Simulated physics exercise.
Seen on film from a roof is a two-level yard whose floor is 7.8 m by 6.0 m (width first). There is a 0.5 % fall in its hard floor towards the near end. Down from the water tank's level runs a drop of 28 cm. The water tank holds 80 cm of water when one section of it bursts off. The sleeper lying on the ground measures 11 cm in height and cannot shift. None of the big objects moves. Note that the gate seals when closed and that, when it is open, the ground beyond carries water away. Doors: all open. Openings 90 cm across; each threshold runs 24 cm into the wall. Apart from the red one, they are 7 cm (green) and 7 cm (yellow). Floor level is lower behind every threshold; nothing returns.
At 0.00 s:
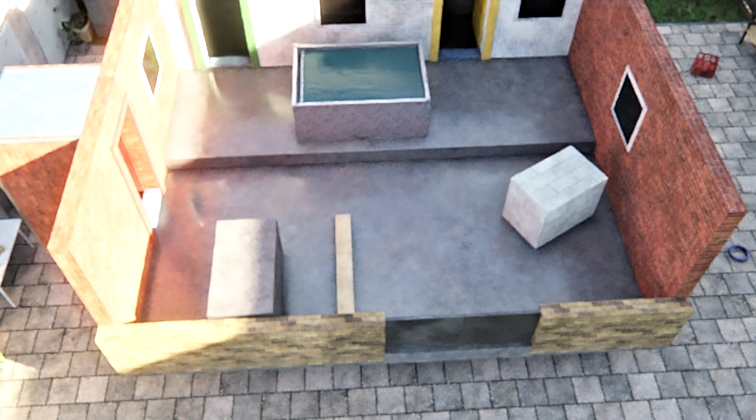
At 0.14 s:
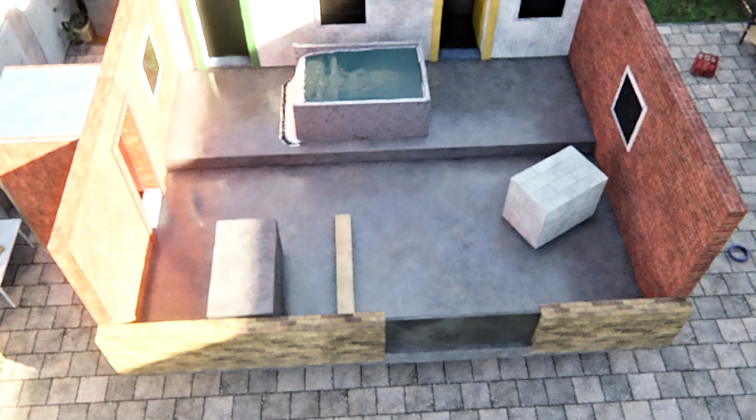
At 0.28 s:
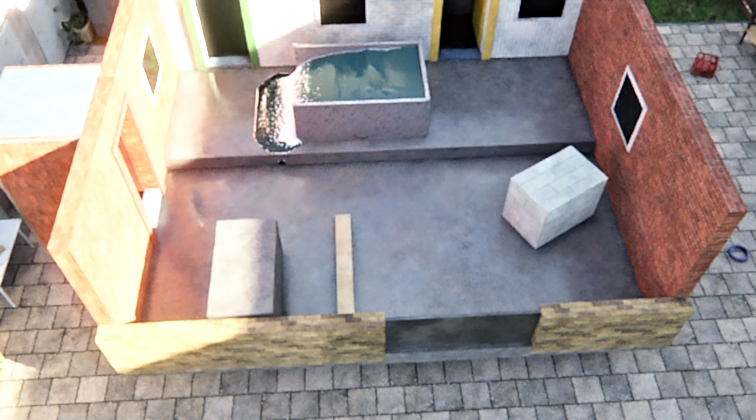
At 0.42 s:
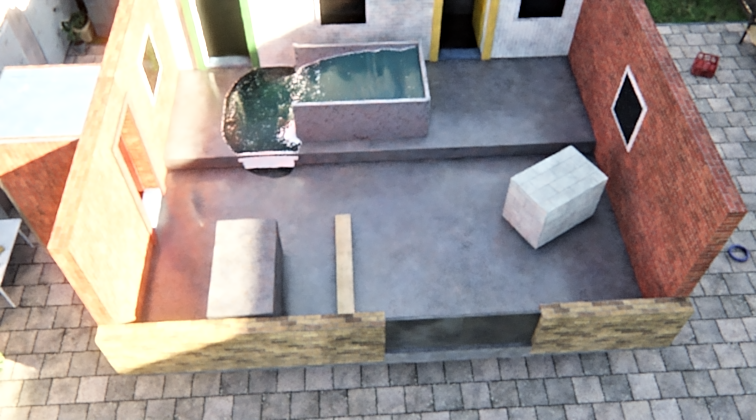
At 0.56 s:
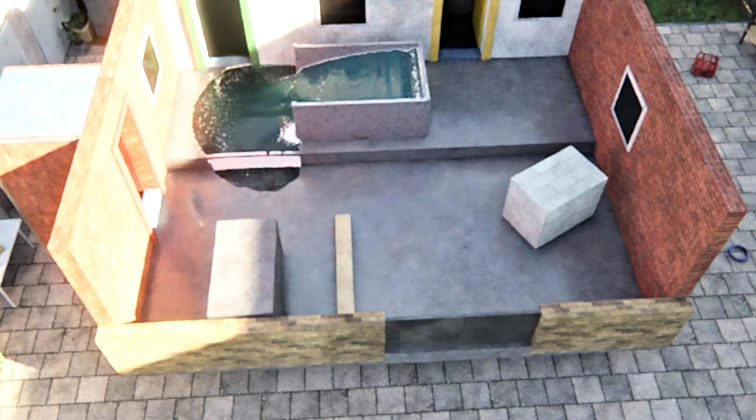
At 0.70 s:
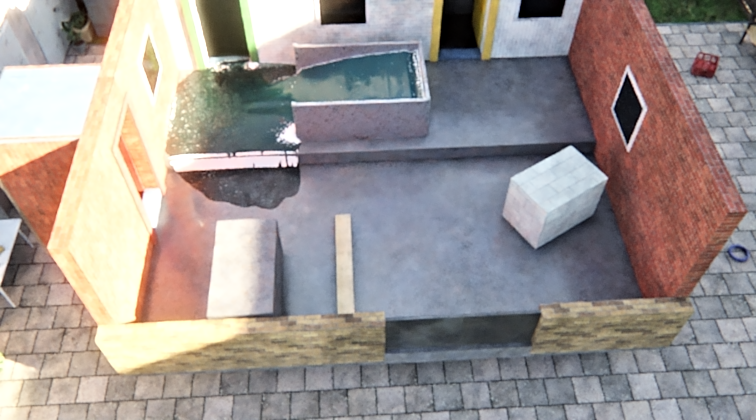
A walled yard on two levels sat still until water burst from the left end of the raised tank, spread across the upper floor, poured over the step and pooled on the lower floor.
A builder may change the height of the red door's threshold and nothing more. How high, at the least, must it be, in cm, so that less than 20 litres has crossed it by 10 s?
It needs to be about 19 cm high.
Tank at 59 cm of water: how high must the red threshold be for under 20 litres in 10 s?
The step needs to be some 13.5 cm.
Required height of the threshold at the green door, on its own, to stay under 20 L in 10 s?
Green door, minimum about 31 cm.
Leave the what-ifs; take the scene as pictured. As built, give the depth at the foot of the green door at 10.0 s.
Depth: Near 4.0 cm.
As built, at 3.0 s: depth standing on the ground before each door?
Green 24, red 20, yellow 0 cm.
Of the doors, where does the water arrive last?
The yellow door.
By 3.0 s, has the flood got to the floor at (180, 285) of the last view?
It is under water.
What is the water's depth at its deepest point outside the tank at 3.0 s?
About 47 cm at most.
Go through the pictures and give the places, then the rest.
The first picture shows still water, 80 cm deep, in the water tank at (360, 75); the red door at (142, 178) is dry.
In the second picture, the gap is at (299, 100), the front 0.2 m out at (287, 139); the back of the water tank holds 80 cm.
In the third picture, the front is at (260, 137), 0.7 m from the gap at (300, 101); 1.2 m2 of floor is wet, 80 cm left at the back.
In the fourth picture, the front is at (227, 134), 1.3 m from the gap at (300, 102); 2.8 m2 of floor is wet, 79 cm left at the back.
In the fifth picture, water pours out at (300, 103) and has run 1.9 m, to (196, 126); about 8 cm deep outside, 72 cm at the back.
In the sixth picture, water pours out at (300, 103) and has run 2.4 m, to (166, 146); about 7 cm deep outside, 68 cm at the back; the red door at (142, 178), 3.2 m from the gap, is still 0.9 m from the nearest water.
After 1.4 s water covers 20 % of the floor, deepest (53 cm) near (180, 71); 18 cm at the red door, 0 litres in over its 21 cm threshold.
After 3.0 s water covers 30 % of the floor, deepest (47 cm) near (197, 349); 20 cm at the red door, 3 litres in over its 21 cm threshold.
After 10.0 s water covers 85 % of the floor, deepest (19 cm) near (233, 347); 11 cm at the red door, 8 litres in over its 21 cm threshold.
At the red door as built, the water arrived by 1.1 s and peaked near 23 cm at 2.0 s.
Run again over the same 10 s with other heights there, 57 litres in over 15 cm, 8 litres over 21 cm. The limit of 20 litres is kept from about 19 cm up.
